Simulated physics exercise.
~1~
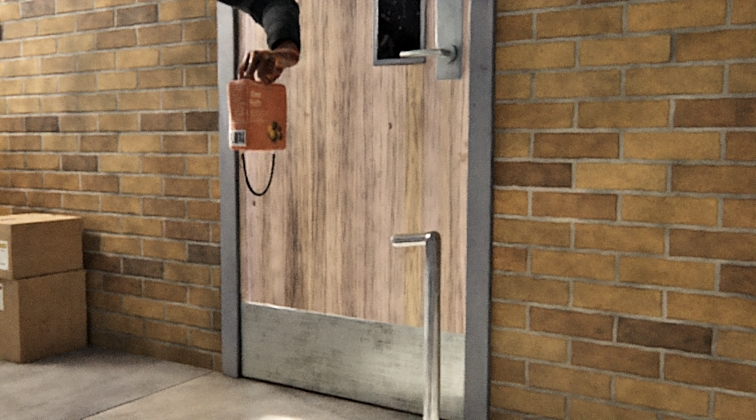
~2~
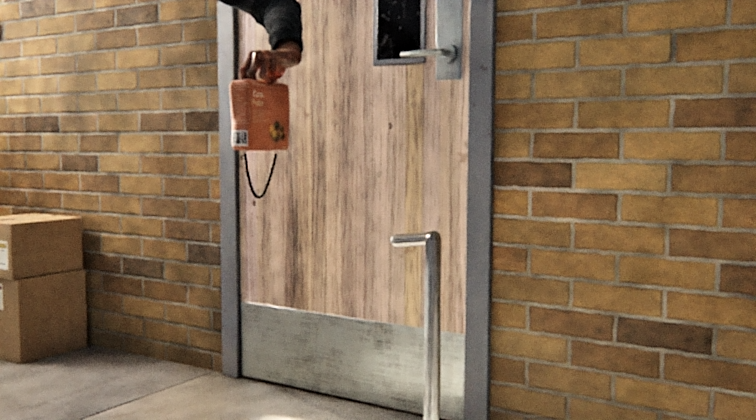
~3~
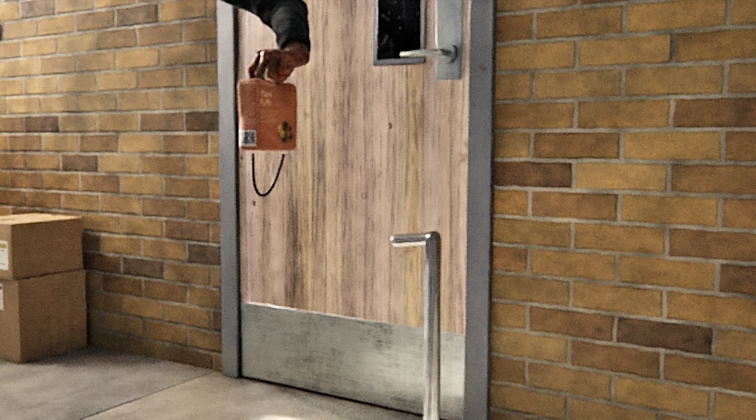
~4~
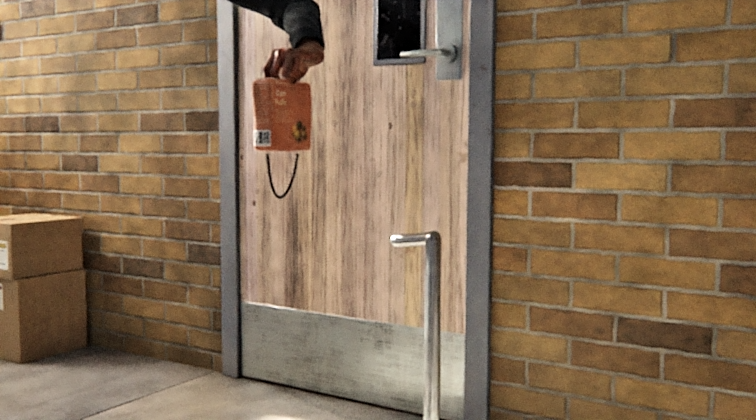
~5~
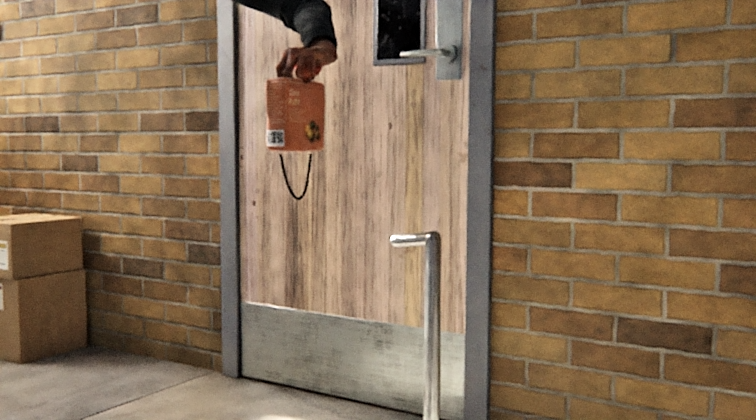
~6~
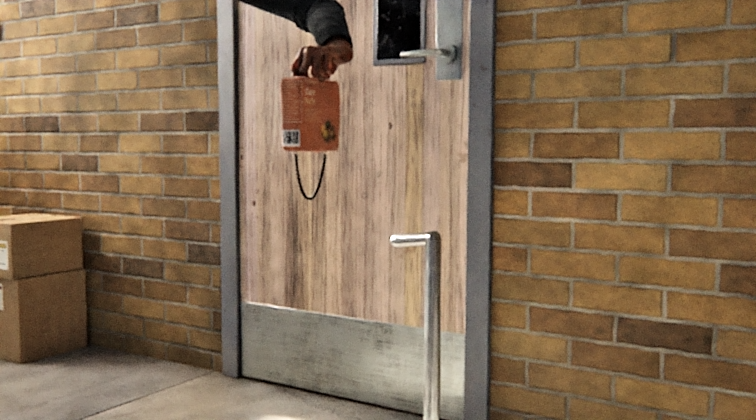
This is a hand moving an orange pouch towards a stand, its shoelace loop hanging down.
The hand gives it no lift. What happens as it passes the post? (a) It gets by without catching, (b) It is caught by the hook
Answer: A.
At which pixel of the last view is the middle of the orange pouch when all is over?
Middle at (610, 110).
Then, 0.80 s after the last picture, pouch nearing the post near (393, 114).
Then, 1.78 s after the last picture, pouch past the post near (512, 112).
At rest, pouch past the post near (610, 110). The orange pouch goes by freely.
